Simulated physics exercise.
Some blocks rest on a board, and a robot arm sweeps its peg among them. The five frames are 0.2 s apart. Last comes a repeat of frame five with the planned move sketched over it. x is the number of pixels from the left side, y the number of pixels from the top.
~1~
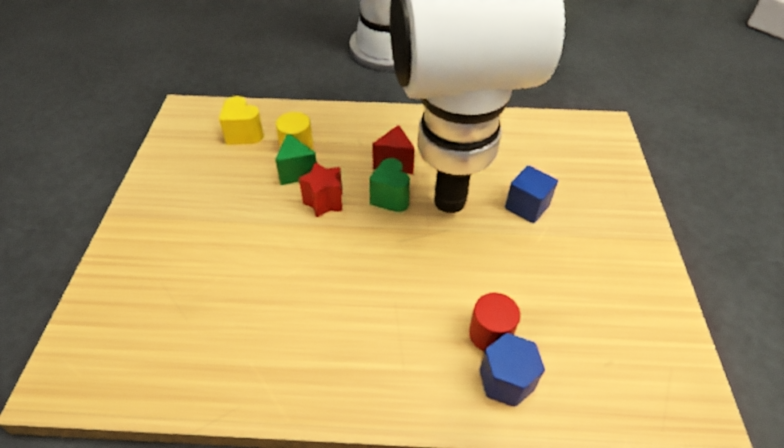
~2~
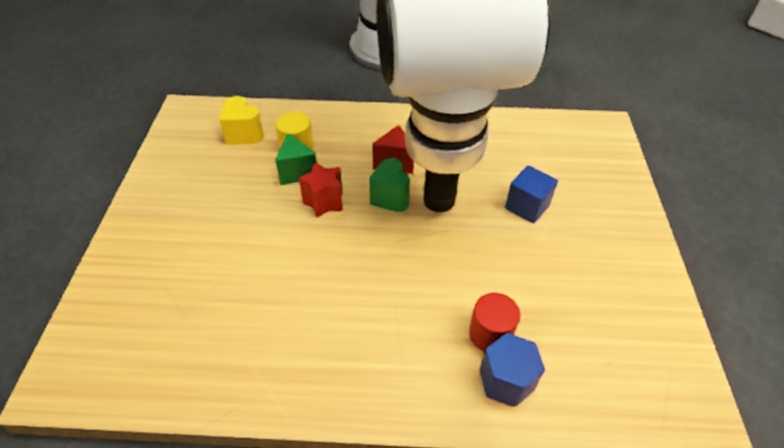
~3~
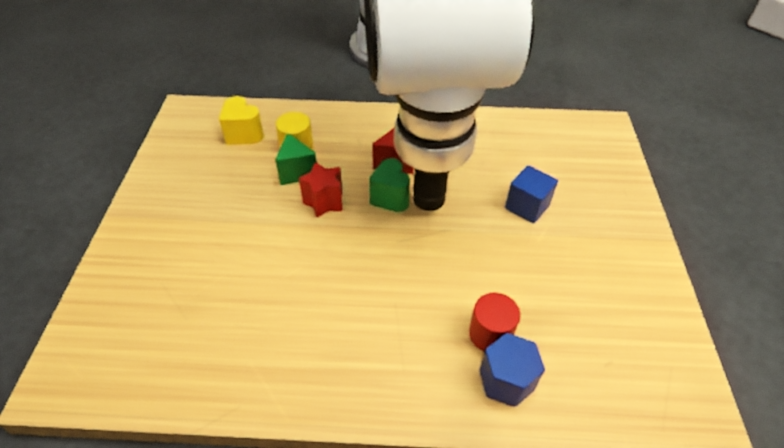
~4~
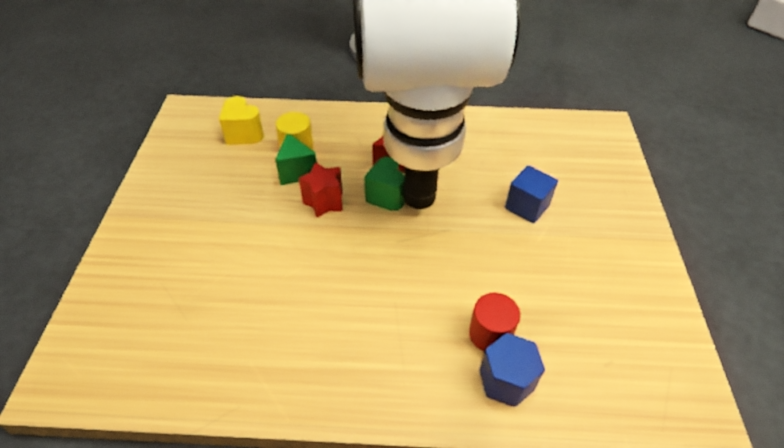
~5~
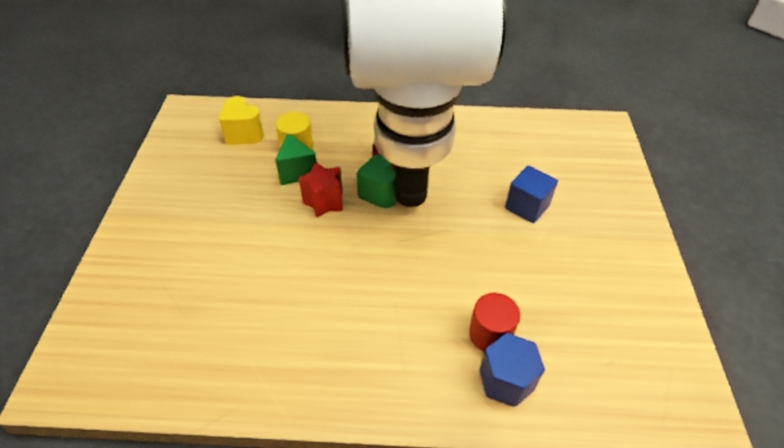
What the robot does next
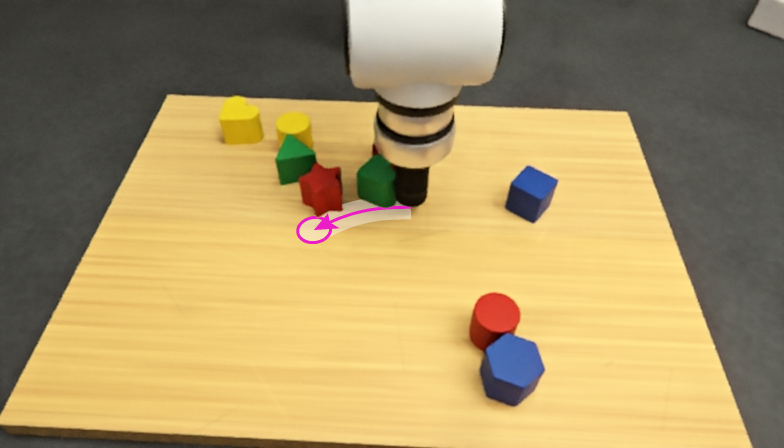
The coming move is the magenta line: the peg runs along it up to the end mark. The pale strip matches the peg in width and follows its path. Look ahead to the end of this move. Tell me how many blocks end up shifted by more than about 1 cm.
Most likely two.
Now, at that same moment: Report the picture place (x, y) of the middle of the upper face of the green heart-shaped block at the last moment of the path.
The middle of the upper face of the green heart-shaped block will lie at about (355, 163) in the picture.
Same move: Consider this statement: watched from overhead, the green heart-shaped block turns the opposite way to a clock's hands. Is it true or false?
My answer: False.
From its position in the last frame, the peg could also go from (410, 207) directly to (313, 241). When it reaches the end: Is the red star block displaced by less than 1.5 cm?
Yes, that is how it ends up.
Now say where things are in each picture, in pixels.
The first picture shows peg's lower end (450, 202); red star block (322, 177); green heart-shaped block (391, 173); red triangular block (395, 139).
The second picture shows peg (439, 201); blocks still.
The third picture shows peg (429, 200); blocks still.
The fourth picture shows peg (420, 198); green heart-shaped block (386, 172).
The fifth picture shows peg (411, 196); red star block (322, 177); green heart-shaped block (379, 169); red triangular block hidden.
Drawn move, from (410, 207) by way of (377, 209) and (345, 216) to (314, 230).
On the path given first. One third of the way, peg (377, 198); green heart-shaped block (360, 163), turned 50° clockwise.
Two thirds of the way, peg (343, 206); red star block (312, 175); green heart-shaped block (355, 163), turned 75° clockwise.
At the end, peg (312, 219); red star block (304, 177), turned 50° clockwise; green heart-shaped block (355, 163), turned 75° clockwise; red triangular block still.
